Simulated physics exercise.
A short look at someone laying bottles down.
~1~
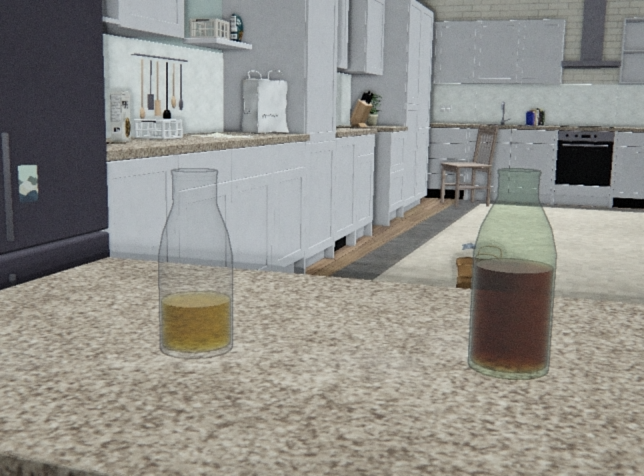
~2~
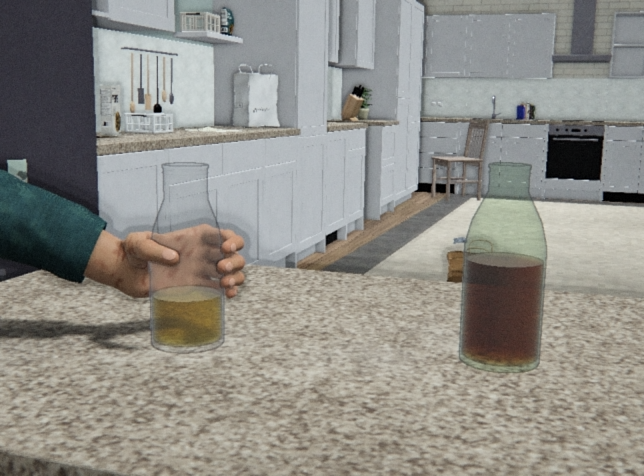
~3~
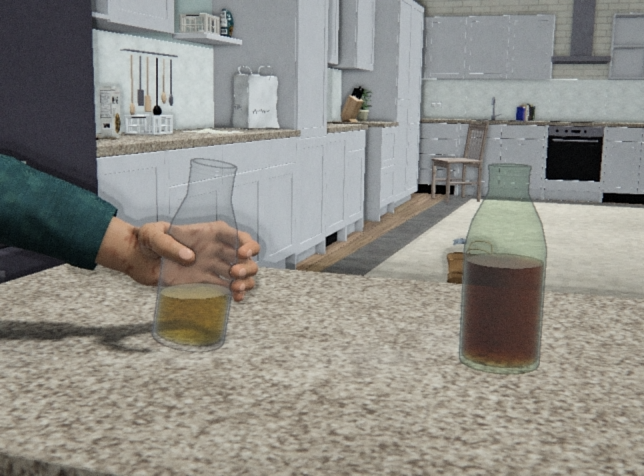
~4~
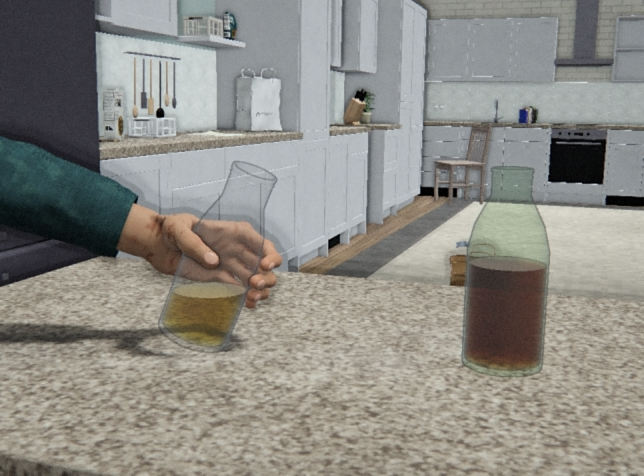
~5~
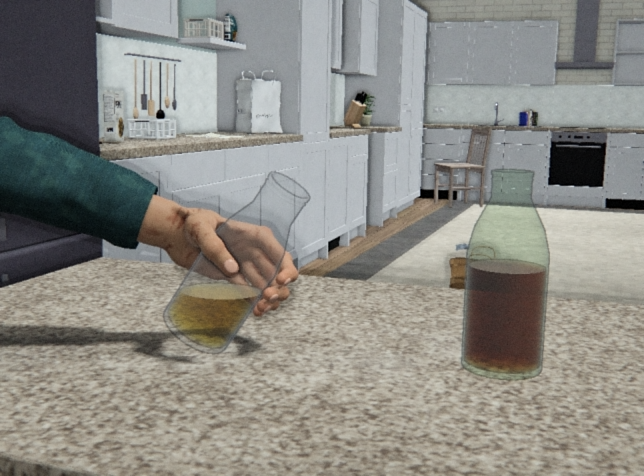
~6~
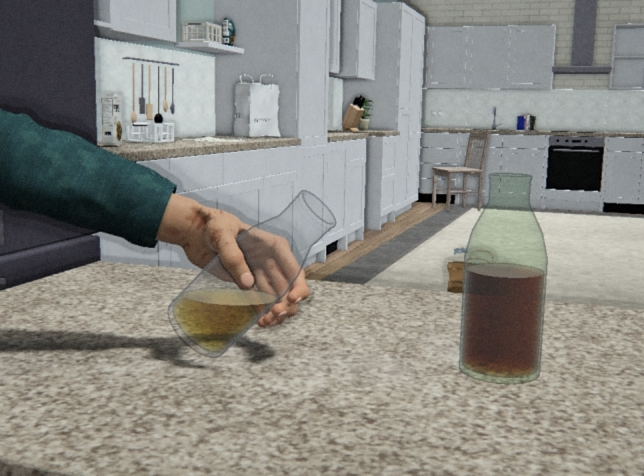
At the start, two open glass bottles stand upright on a speckled counter in a kitchen, the left holding a little yellow liquid and the right a dark reddish-brown one. A hand in a teal sleeve grips the left bottle, then tilts it steadily rightward to a steep slant, while the right bottle stays upright.
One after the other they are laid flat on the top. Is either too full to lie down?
The left one lets some out and the right one lets some out.
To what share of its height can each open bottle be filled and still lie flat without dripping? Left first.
In turn 12 and 18 per cent.
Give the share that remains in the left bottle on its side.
I make it 50 per cent.
A moment on, the left bottle is nearly down; left bottle, all still inside.
Further on, the left bottle lies flat; left bottle, a puddle at its mouth.
When it is over, both lie flat; left bottle, a puddle at its mouth; right bottle, a puddle at its mouth.
